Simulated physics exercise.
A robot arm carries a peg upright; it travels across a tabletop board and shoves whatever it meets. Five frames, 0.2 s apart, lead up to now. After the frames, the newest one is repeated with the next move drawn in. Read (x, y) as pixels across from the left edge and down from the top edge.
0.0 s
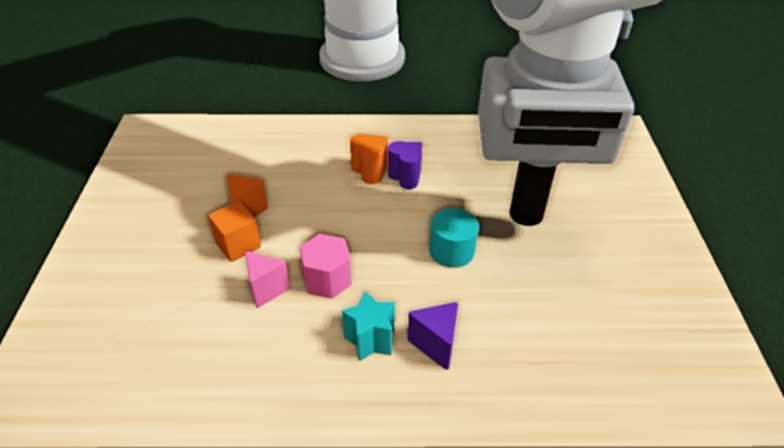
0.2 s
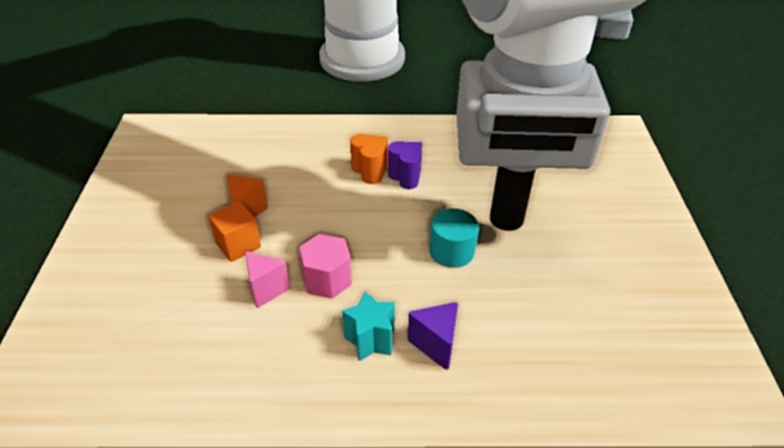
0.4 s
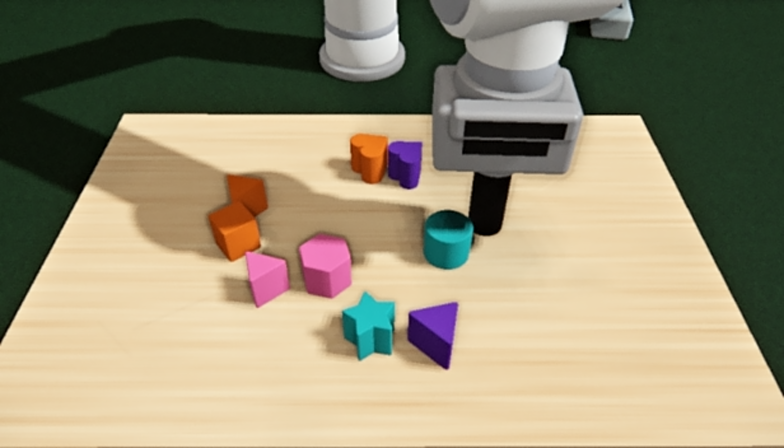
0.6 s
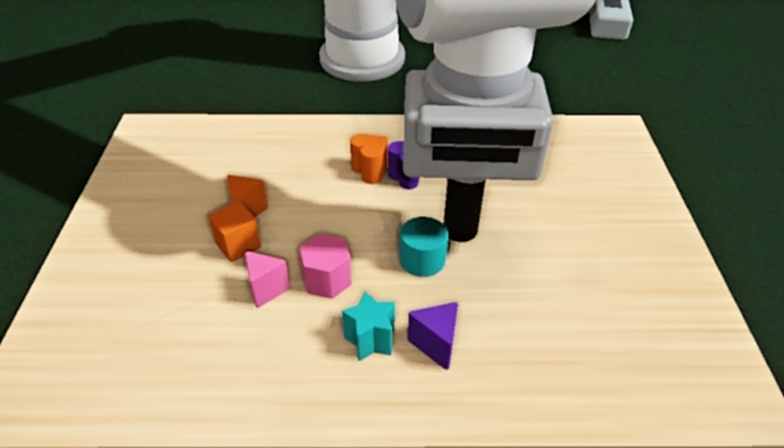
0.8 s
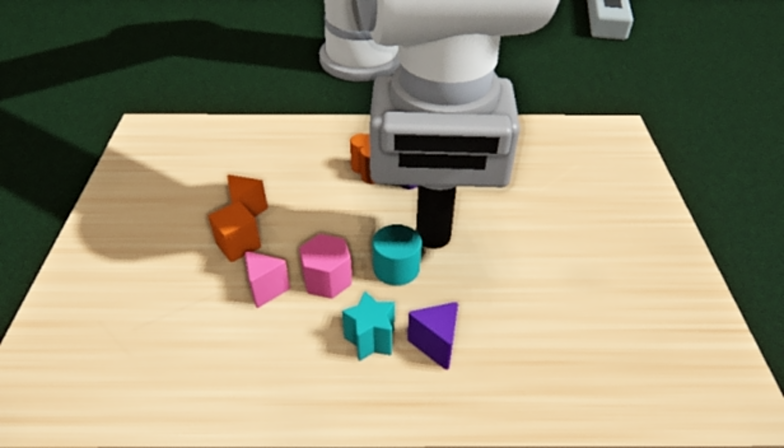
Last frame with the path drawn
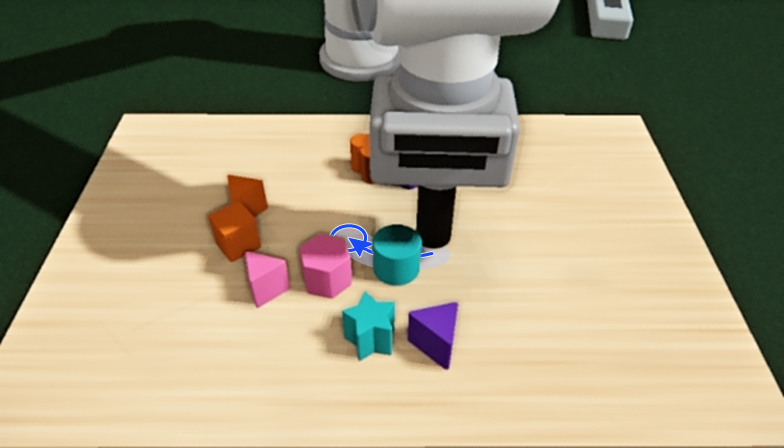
A grey and white robot arm with a black peg reaches over a pale wooden table, seen from above at an angle by a still camera, with dark green beyond. Orange, pink, purple and turquoise blocks, including a pink hexagonal one and a turquoise star, sit across it. The peg moves left, meets the turquoise cylinder and pushes it left and slightly nearer, toward the pink hexagonal block.
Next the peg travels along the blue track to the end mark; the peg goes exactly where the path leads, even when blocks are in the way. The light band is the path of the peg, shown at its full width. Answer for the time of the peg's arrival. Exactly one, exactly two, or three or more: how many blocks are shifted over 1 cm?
Two get moved.
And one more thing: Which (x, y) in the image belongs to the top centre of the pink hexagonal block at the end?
Its top face will be centred at roughly (302, 258).
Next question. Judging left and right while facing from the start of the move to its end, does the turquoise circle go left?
Answer: Yes.
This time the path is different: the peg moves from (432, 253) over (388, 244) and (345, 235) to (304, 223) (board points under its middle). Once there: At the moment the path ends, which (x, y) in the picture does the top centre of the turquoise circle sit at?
Its top centre is at about (365, 243).
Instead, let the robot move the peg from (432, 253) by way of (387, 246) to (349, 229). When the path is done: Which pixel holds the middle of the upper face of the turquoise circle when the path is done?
I predict (365, 244).
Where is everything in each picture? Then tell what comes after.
Peg tip at (526, 215); block tops, pink triangle at (260, 264); pink hexagonal block at (324, 252); turquoise star-shaped block at (370, 312); turquoise circle at (455, 223), in the first frame.
Peg at (507, 220); blocks unchanged, in the second frame.
Peg at (485, 225); turquoise circle at (449, 225), in the third frame.
Peg at (460, 230); turquoise circle at (424, 232), in the fourth frame.
Peg at (433, 237); pink triangle at (260, 264); pink hexagonal block at (324, 252); turquoise star-shaped block at (370, 312); turquoise circle at (397, 240), in the fifth frame.
Path on the board, from (432, 253) through (402, 258) and (372, 252) to (348, 238).
What follows on the original path. Halfway along, peg at (386, 239); pink hexagonal block at (307, 257), turned 20° clockwise; turquoise circle at (357, 253).
At the end, peg at (347, 221); pink triangle at (253, 265); pink hexagonal block at (302, 258), turned 15° clockwise; turquoise star-shaped block in place; turquoise circle at (352, 253).
